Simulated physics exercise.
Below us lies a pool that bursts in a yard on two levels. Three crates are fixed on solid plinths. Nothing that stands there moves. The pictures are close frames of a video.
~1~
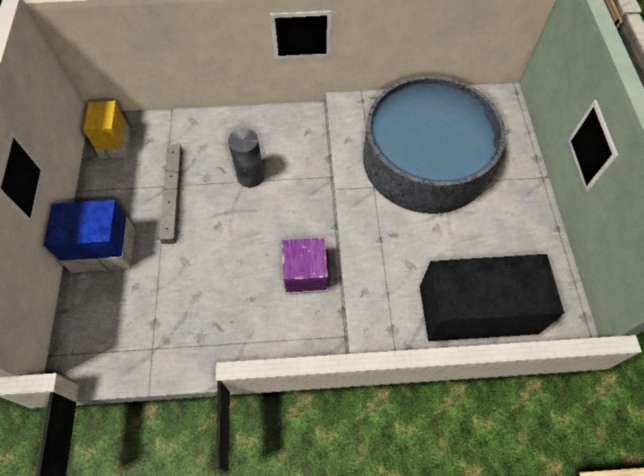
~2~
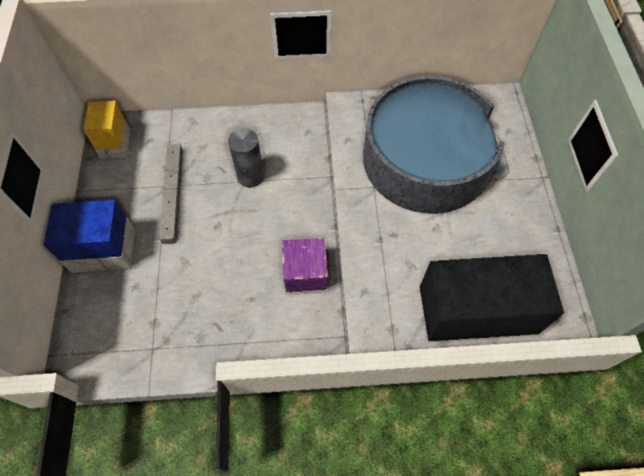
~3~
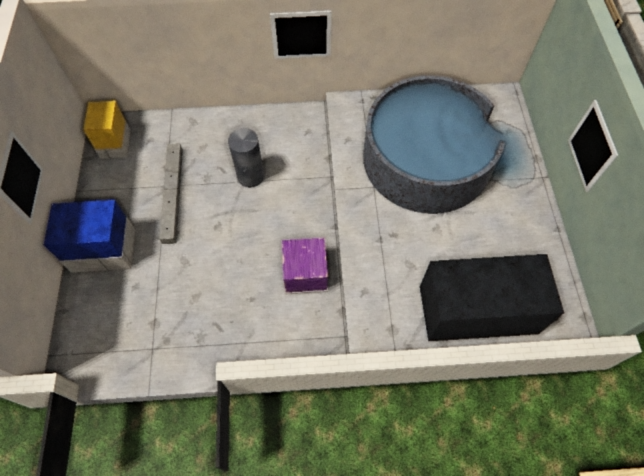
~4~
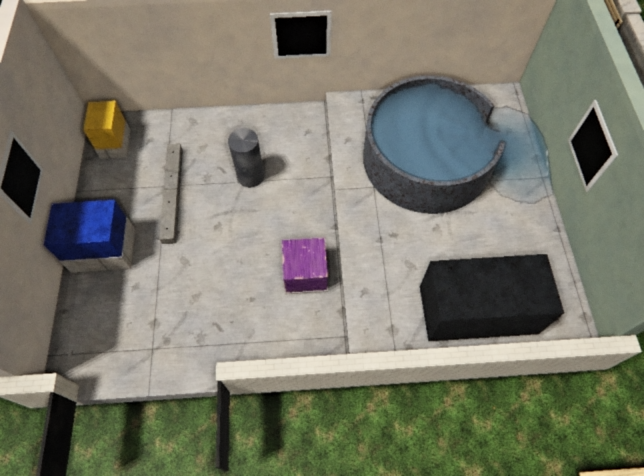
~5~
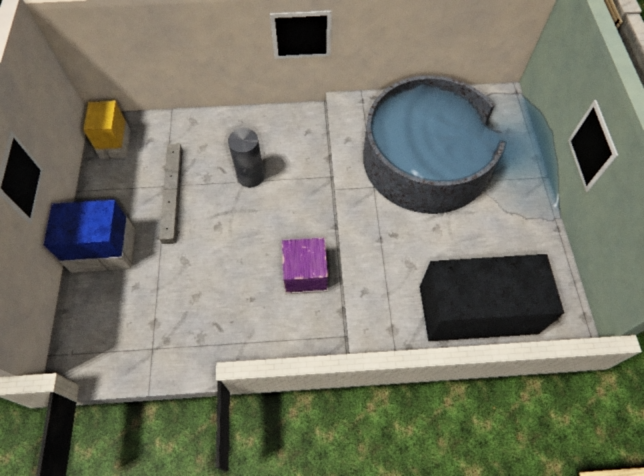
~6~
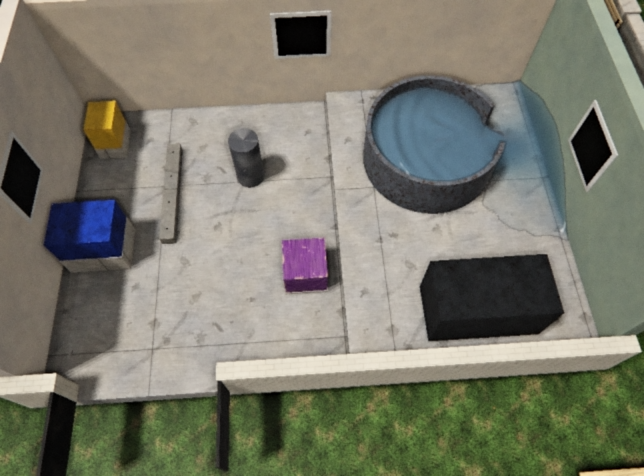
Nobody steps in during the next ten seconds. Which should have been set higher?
One by one: The purple crate is wetted; the blue crate escapes dry; the yellow crate escapes dry.
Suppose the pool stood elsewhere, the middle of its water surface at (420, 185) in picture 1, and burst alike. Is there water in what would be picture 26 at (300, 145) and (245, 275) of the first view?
In turn: Wet, dry.
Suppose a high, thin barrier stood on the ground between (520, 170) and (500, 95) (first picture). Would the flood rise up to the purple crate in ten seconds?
My reading: Purple crate is soaked.
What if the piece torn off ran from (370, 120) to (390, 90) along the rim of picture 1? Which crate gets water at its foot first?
First comes the yellow one.
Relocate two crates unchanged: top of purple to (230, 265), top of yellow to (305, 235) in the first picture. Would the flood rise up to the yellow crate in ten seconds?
In short: Yellow is spared.
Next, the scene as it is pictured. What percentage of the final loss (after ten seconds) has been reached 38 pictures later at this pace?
Roughly 5 per cent.
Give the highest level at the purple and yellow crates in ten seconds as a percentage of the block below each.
Near 290 and 60 in a hundred.
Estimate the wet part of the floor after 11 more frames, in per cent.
Near 25 in a hundred.
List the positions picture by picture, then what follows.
The round tank at (435, 130) is whole and still, in the first picture.
Water pours out at (490, 144) and has run to a hidden place, in the second picture.
Water pours out at (490, 147) and has run to (517, 132), in the third picture.
The front is at (529, 118), out from the gap at (489, 147), in the fourth picture.
Water pours out at (489, 147) and has run to (522, 96), in the fifth picture.
The front is at (566, 237), out from the gap at (490, 146), in the sixth picture.
A moment on, water covers 15 % of the floor; the purple crate not reached, the blue crate not reached, the yellow crate not reached.
Next, water covers 25 % of the floor; the purple crate not reached, the blue crate not reached, the yellow crate not reached.
Then, water covers 50 % of the floor; the purple crate water round its plinth, the blue crate not reached, the yellow crate not reached.
Later, water covers 85 % of the floor; the purple crate water round its plinth, the blue crate water round its plinth, the yellow crate water round its plinth.
In the end, water covers 100 % of the floor; the purple crate was topped, the blue crate stayed above the water, the yellow crate stayed above the water.
